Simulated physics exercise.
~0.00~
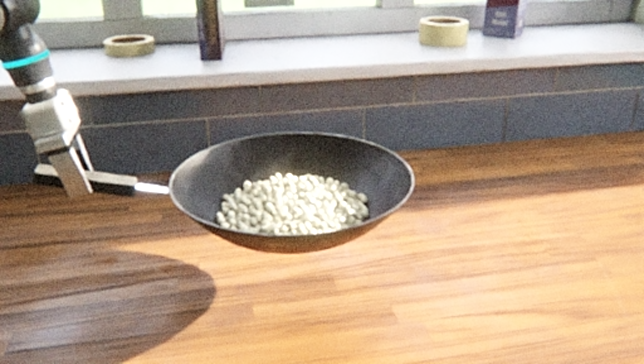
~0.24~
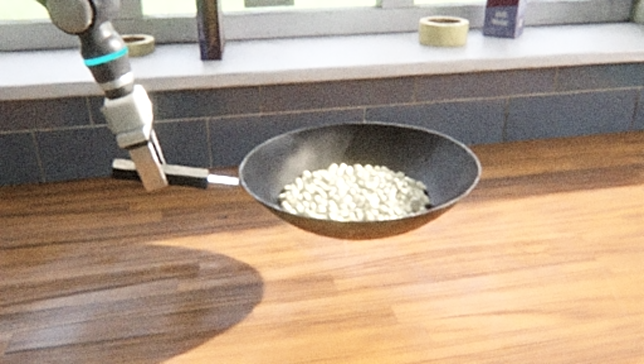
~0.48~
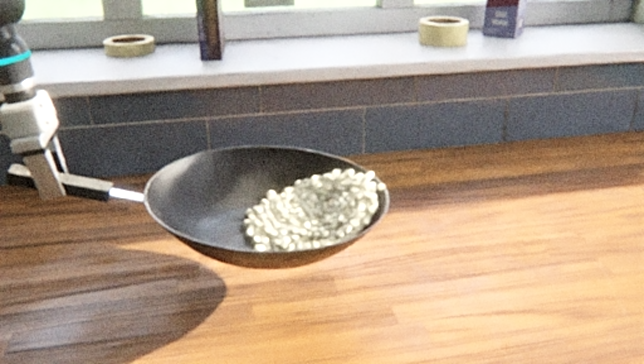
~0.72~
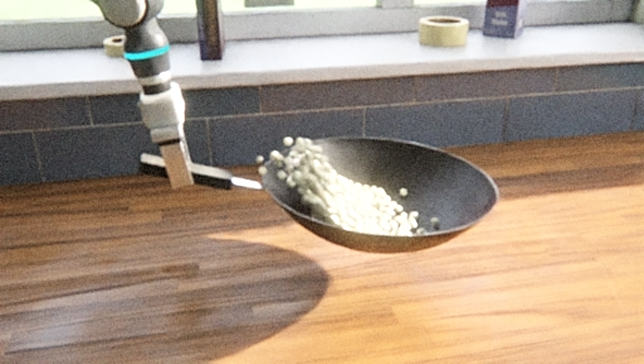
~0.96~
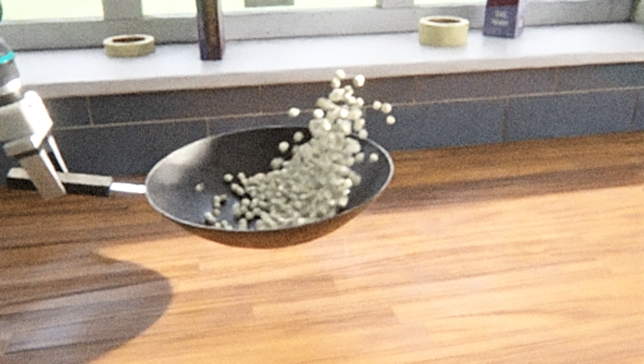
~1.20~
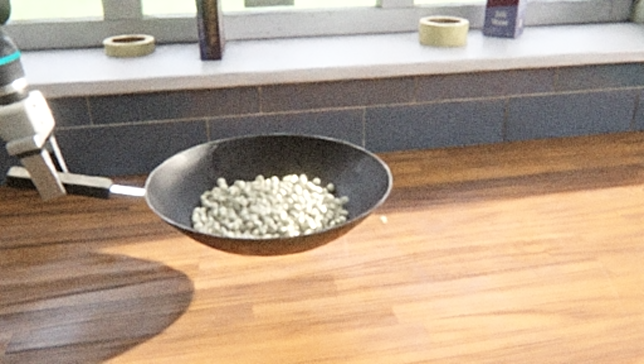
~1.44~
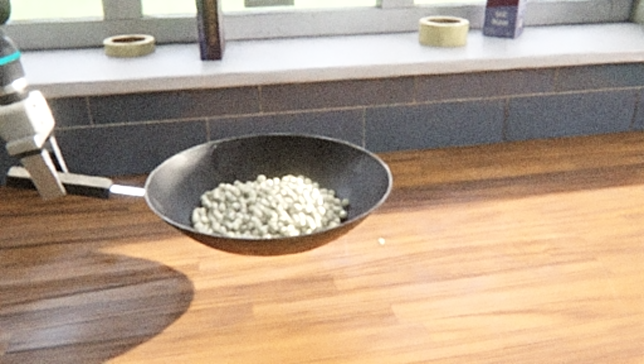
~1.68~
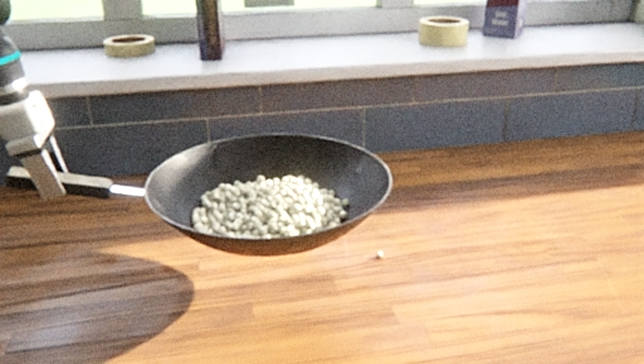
A robot arm jerked a black wok of pale beads right and left above a wooden counter, making them slosh up the sides and leap into the air, until it stopped with nearly all heaped inside and one bead on the counter.
